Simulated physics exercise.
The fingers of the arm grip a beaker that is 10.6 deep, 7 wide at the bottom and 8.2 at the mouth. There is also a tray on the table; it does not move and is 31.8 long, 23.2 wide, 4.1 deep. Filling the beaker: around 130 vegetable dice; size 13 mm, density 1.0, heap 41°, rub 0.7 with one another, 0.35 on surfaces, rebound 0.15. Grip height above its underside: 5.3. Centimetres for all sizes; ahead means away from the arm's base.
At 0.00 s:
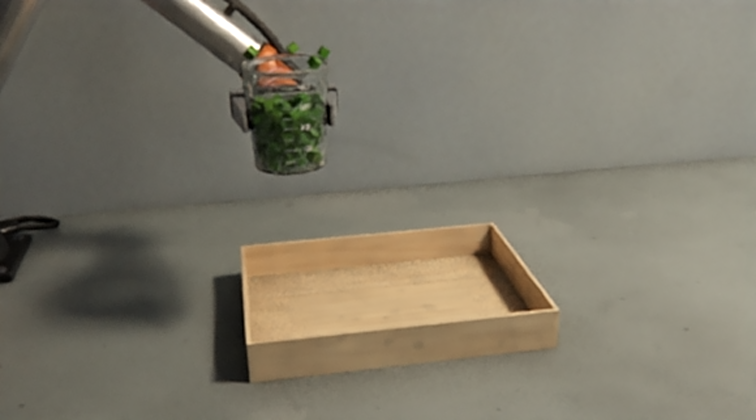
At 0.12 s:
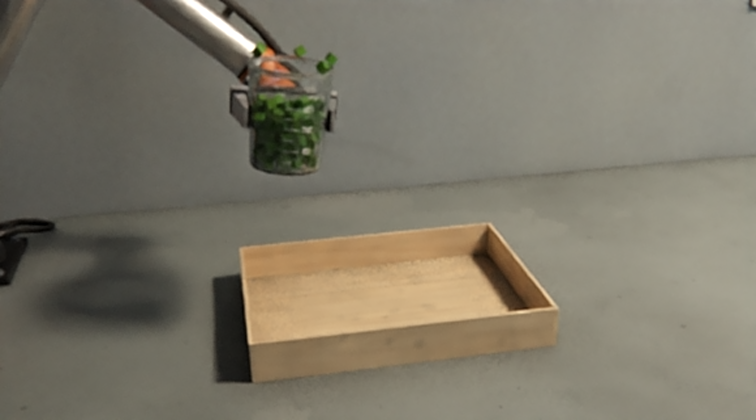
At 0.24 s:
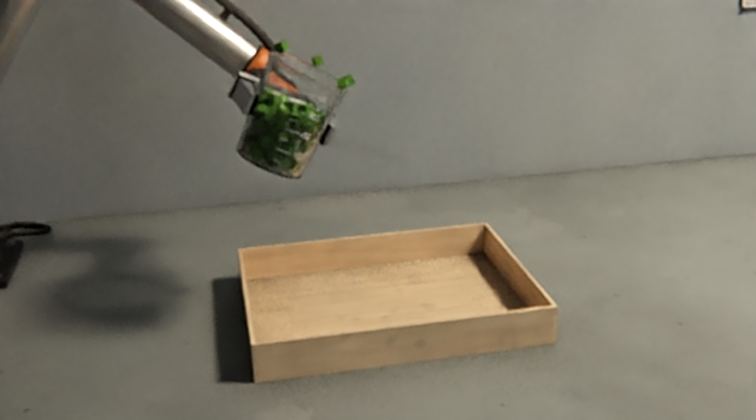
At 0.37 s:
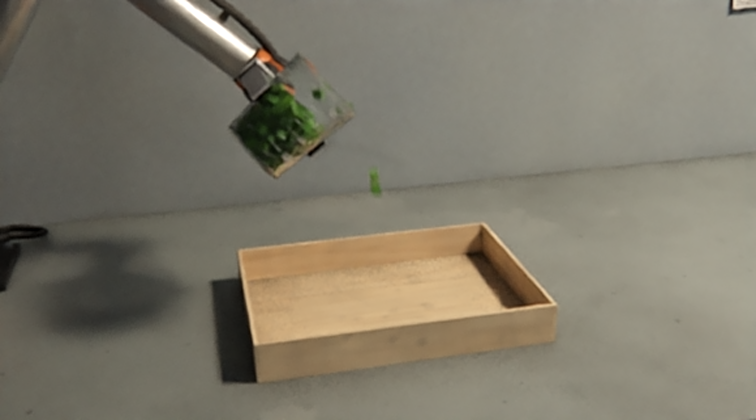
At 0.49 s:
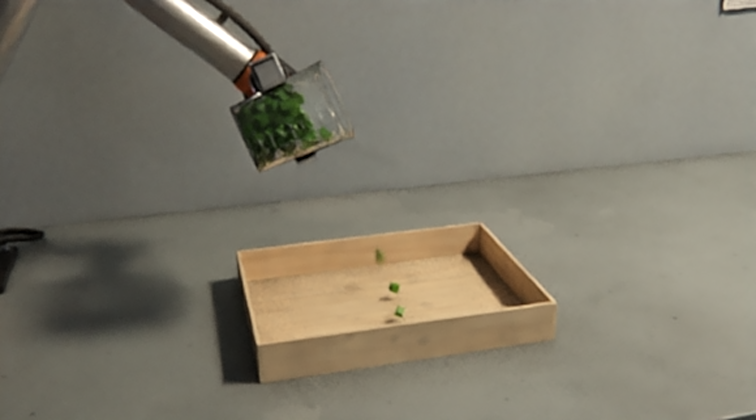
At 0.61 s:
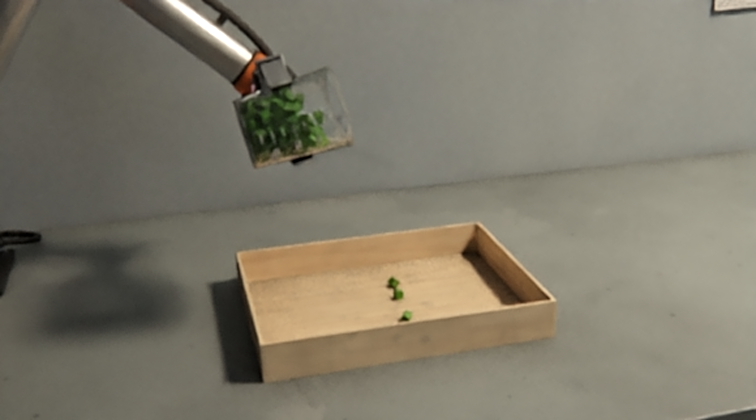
At the start, a robot arm holds a clear beaker heaped with green vegetable dice upright above a shallow wooden tray. The arm tips the beaker steadily to the right until it lies nearly on its side, and three pieces drop into the tray while the rest stay inside.
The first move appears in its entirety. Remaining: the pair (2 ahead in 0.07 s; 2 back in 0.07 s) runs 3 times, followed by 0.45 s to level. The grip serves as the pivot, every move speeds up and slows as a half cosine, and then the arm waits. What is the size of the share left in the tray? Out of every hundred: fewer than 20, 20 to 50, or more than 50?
20 to 50 out of every hundred.
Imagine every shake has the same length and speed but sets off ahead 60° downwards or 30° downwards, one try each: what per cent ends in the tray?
Result: Approx. 5 % and 10 %, one try each.
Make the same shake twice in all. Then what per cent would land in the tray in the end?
Near 20 per cent.
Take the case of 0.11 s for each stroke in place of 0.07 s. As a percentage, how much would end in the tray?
Roughly 10 in a hundred.
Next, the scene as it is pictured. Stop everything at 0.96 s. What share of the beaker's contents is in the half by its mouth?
Near 50 %.
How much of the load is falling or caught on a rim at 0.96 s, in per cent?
9 per cent.
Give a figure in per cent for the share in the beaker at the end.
Near 70 in a hundred.
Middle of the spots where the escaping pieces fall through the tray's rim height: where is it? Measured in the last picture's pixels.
(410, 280).
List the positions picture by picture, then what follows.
In the first frame, the beaker middle at (288, 116), level; upper third of the load around (287, 108), from x 250 to 325, top at y 50; 132 in the beaker.
In the second frame, the beaker middle at (288, 117), tilted 7° forward; upper third of the load around (286, 109), from x 260 to 330, top at y 50.
In the third frame, the beaker middle at (288, 118), tilted 27° forward; upper third of the load around (284, 110), from x 250 to 350, top at y 45; 130 in the beaker, 2 in flight or on a rim.
In the fourth frame, the beaker middle at (289, 119), tilted 51° forward; upper third of the load around (278, 111), from x 240 to 375, top at y 90; 129 in the beaker, 3 in flight or on a rim.
In the fifth frame, the beaker middle at (290, 120), tilted 71° forward; upper third of the load around (277, 109), from x 240 to 400, top at y 90; 129 in the beaker, 3 in the tray.
In the sixth frame, the beaker middle at (291, 121), tilted 78° forward; upper third of the load around (274, 108), from x 245 to 405, top at y 95; 129 in the beaker, 3 in the tray.
After 0.96 s, tilted 78° forward, highest piece 25 above the table; 109 in the beaker, 11 in the tray, 12 in flight or on a rim.
After 1.31 s, tilted 25° forward, highest piece 28 above the table; 92 in the beaker, 39 in the tray, 1 in flight or on a rim.
After 1.68 s, level, highest piece 26 above the table; 92 in the beaker, 40 in the tray.
After 2.73 s, level, highest piece 26 above the table; 92 in the beaker, 40 in the tray.
In the end, 92 in the beaker, 40 in the tray. That is 30 % in the tray.
